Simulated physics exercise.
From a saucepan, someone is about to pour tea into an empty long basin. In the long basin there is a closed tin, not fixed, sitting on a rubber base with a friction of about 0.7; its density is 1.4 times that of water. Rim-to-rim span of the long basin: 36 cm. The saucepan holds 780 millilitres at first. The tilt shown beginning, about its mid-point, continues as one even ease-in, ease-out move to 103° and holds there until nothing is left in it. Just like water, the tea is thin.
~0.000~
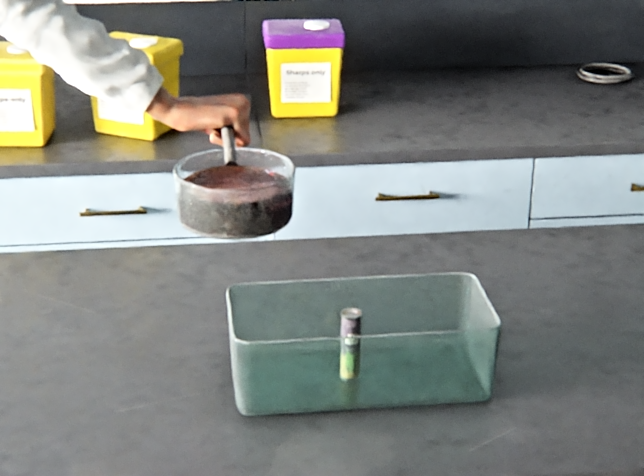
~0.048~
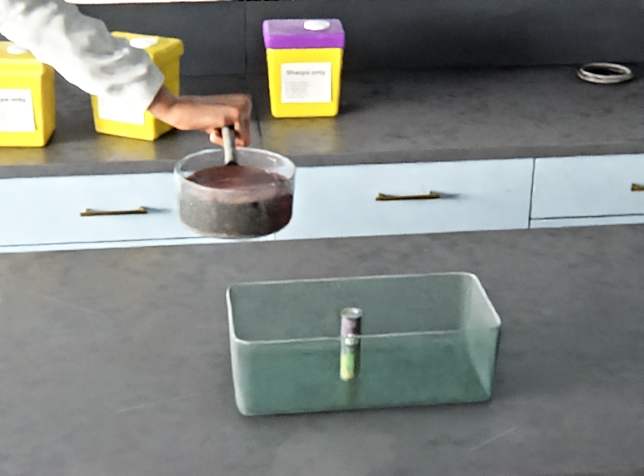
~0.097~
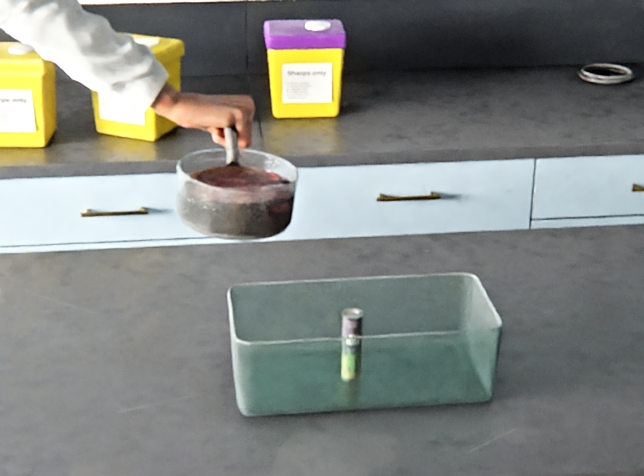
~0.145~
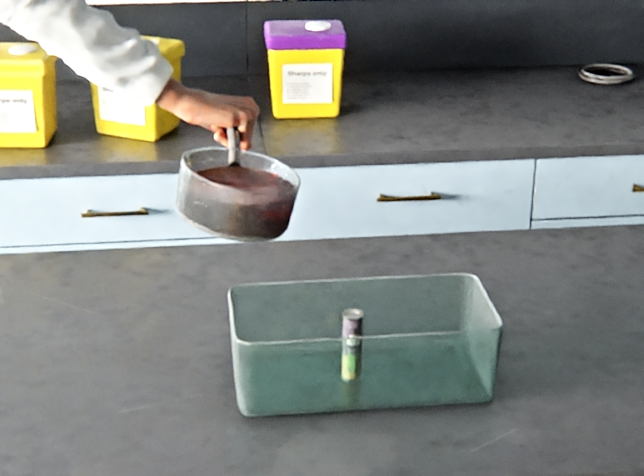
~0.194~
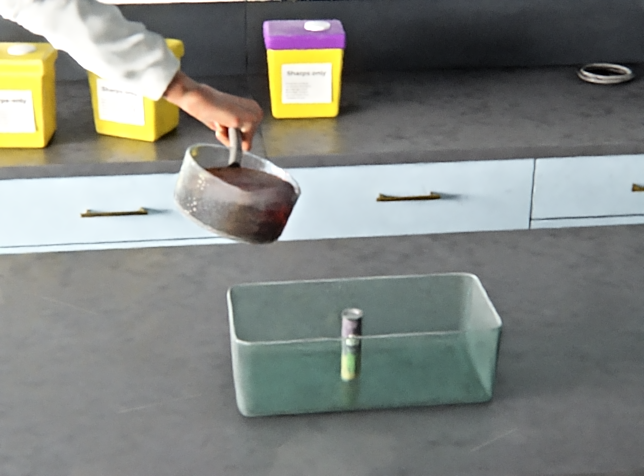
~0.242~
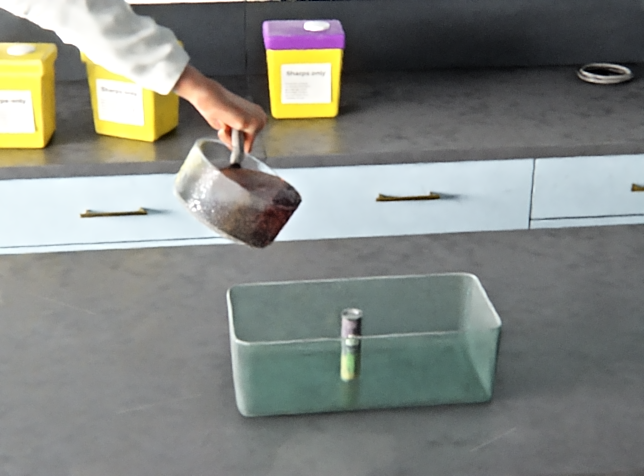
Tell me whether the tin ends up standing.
It overturns.
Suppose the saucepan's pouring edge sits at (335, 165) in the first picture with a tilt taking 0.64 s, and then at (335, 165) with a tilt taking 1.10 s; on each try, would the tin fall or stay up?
First it stays on its base; then it stays on its base.
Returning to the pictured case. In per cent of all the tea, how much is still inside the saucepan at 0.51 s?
About 24 percent.
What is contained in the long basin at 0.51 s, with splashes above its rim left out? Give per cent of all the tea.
Near 20 in a hundred.
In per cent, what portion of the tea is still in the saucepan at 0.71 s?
Remaining share: Approx. 6 %.
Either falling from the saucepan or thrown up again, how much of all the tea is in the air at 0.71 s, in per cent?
Airborne fraction: Approx. 8 %.
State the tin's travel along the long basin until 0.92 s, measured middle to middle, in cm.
Near 6 cm.
Then, 0.51 s in, the tilt is 93° and 25 per cent is still to pour; the tin stands where it began.
Then, 0.71 s in, the tilt is 103° and 6 per cent is still to pour; the tin leans 5°.
Then, 0.92 s in, the tilt is 103° and 1 per cent is still to pour; the tin leans 57°.
Then, 1.14 s in, the tilt is 103° and 0 per cent is still to pour; the tin lies on its side.
Finally, the tin lies on its side.
